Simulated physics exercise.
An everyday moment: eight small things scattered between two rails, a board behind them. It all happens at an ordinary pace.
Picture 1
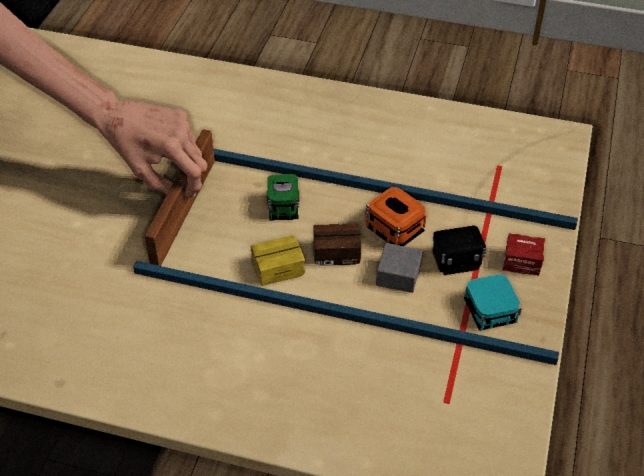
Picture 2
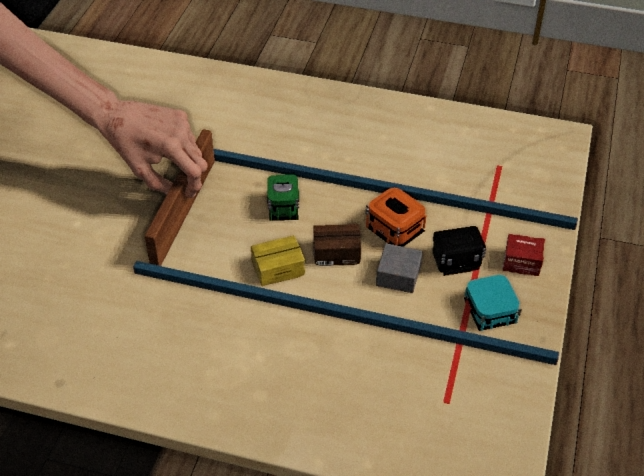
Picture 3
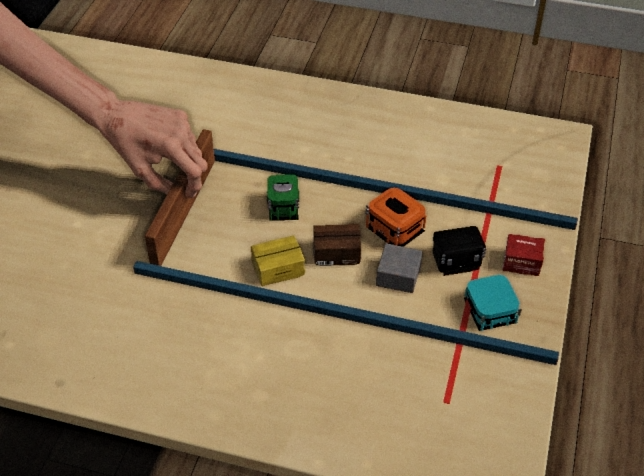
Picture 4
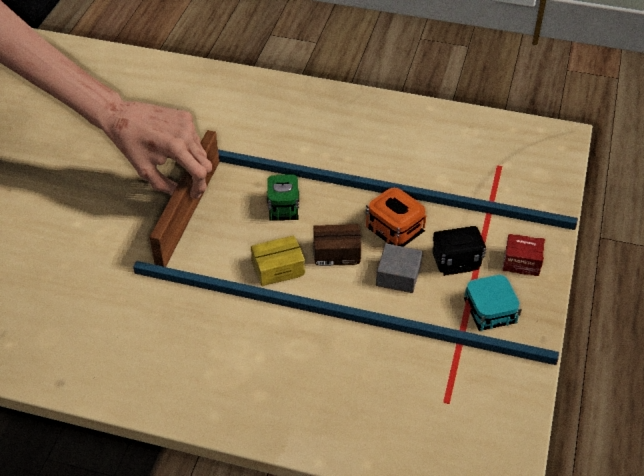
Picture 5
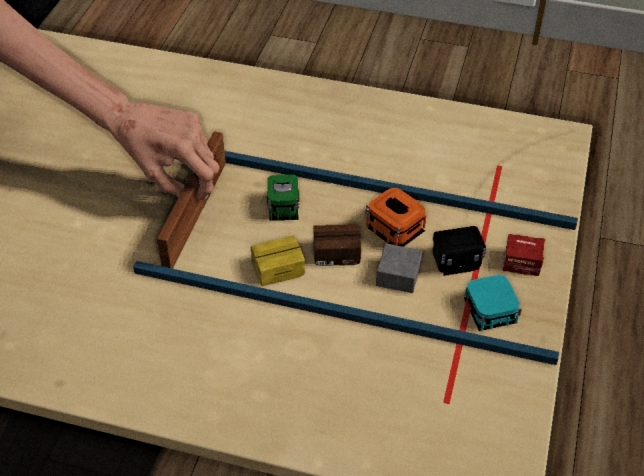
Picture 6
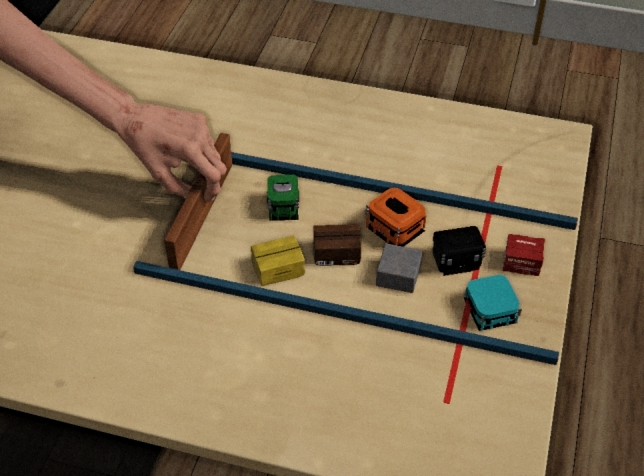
A hand slides a wooden board slightly right between two blue rails, toward eight small, still objects.
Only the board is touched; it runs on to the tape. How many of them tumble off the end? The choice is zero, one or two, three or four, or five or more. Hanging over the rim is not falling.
In the end the number that fall off is one or two.
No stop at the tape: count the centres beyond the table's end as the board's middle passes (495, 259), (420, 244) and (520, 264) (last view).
Place by place, 3, 0 and 5.
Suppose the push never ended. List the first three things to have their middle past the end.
Earliest first: The red box, the turquoise case, the black case.
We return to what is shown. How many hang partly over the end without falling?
Overhanging: 1.
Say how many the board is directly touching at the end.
In contact: 3.
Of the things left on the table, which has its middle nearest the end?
That is the black case.
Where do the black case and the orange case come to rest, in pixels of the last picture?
The black case stops around (559, 271); the orange case around (539, 236).
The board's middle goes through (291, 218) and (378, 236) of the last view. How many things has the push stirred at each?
3 and 6.
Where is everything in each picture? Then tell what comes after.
The first picture shows red box (524, 255); turquoise case (492, 303); black case (458, 250); board (182, 196); tape (476, 272).
The second picture shows turquoise case (492, 303); brown box (337, 245).
The third picture shows black case (458, 250); yellow box (278, 261).
The fourth picture shows red box (524, 255); green case (283, 198).
The fifth picture shows turquoise case (492, 303); orange case (396, 218).
The sixth picture shows red box (524, 255); turquoise case (492, 303); black case (458, 250); board (201, 200); tape (476, 272).
Soon after, none off yet; red box at rest near (524, 255); turquoise case at rest near (492, 303); black case at rest near (458, 250).
At rest, the number that fall off is one or two; fallen, turquoise case and red box.
